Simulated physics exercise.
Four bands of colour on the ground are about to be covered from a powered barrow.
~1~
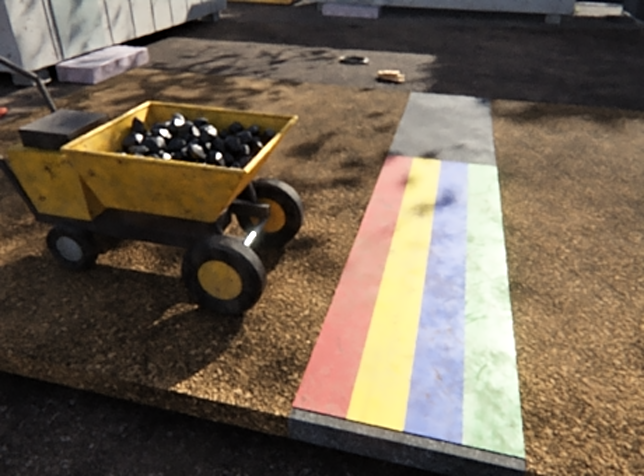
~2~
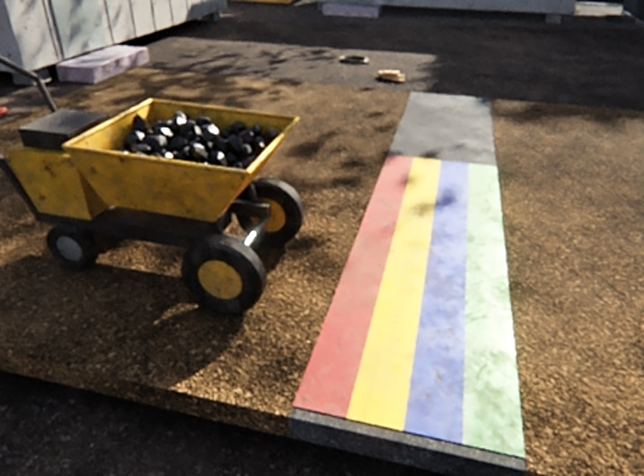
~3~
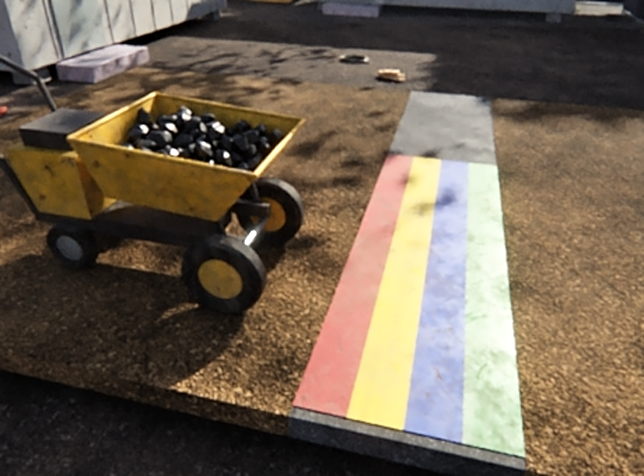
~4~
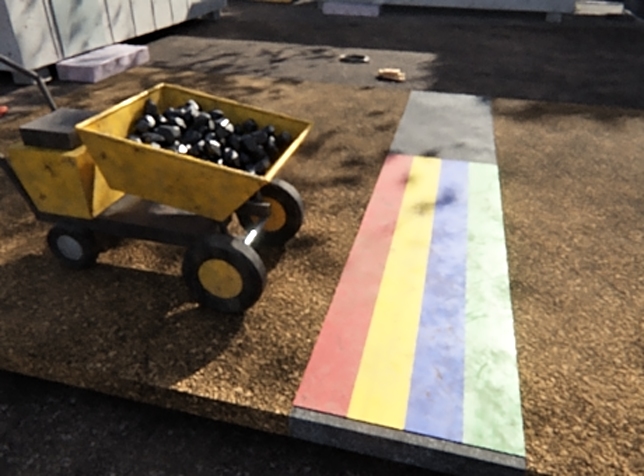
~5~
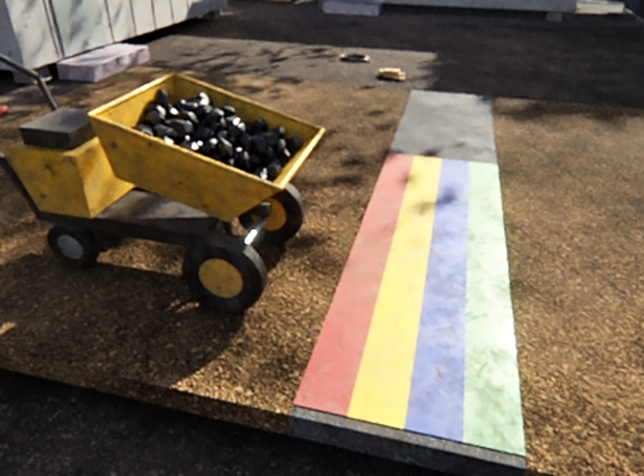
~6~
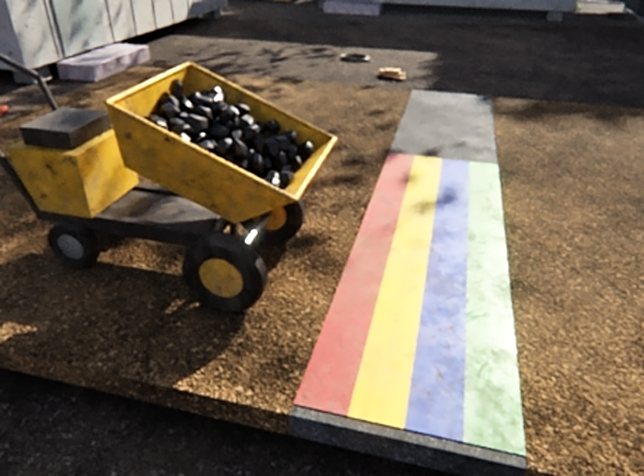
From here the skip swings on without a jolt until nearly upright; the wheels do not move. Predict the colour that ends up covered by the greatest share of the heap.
I would say yellow.
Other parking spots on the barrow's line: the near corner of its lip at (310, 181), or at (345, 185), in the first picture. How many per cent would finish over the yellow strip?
First spot: 10 %, second spot: 0 %.
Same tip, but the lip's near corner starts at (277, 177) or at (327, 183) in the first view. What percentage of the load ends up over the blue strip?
First some 30, then 30 per cent.
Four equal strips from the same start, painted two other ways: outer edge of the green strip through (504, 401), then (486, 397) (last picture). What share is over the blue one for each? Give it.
I'd say about 20 % for the first and about 20 % for the second.
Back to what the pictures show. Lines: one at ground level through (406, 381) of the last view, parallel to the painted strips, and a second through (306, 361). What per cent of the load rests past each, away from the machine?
The first comes to 30 per cent, the second to 80 per cent.
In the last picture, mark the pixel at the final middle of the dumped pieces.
Once nothing moves, the middle sits near (410, 294).
Soon, skip tipped steeply; all in the skip.
A while on, skip tipped right over; most in the skip; a small part over the red strip; about a quarter over the yellow strip; a stray few over the blue strip; a stray few falling.
Towards the end, skip tipped right over; about a quarter in the skip; a small part over the red strip; about a third over the yellow strip; about a quarter over the blue strip; a small part over the green strip; a stray few off the paint.
Finally, skip tipped right over; about a quarter in the skip; a small part over the red strip; about a third over the yellow strip; about a quarter over the blue strip; a small part over the green strip; a stray few off the paint.
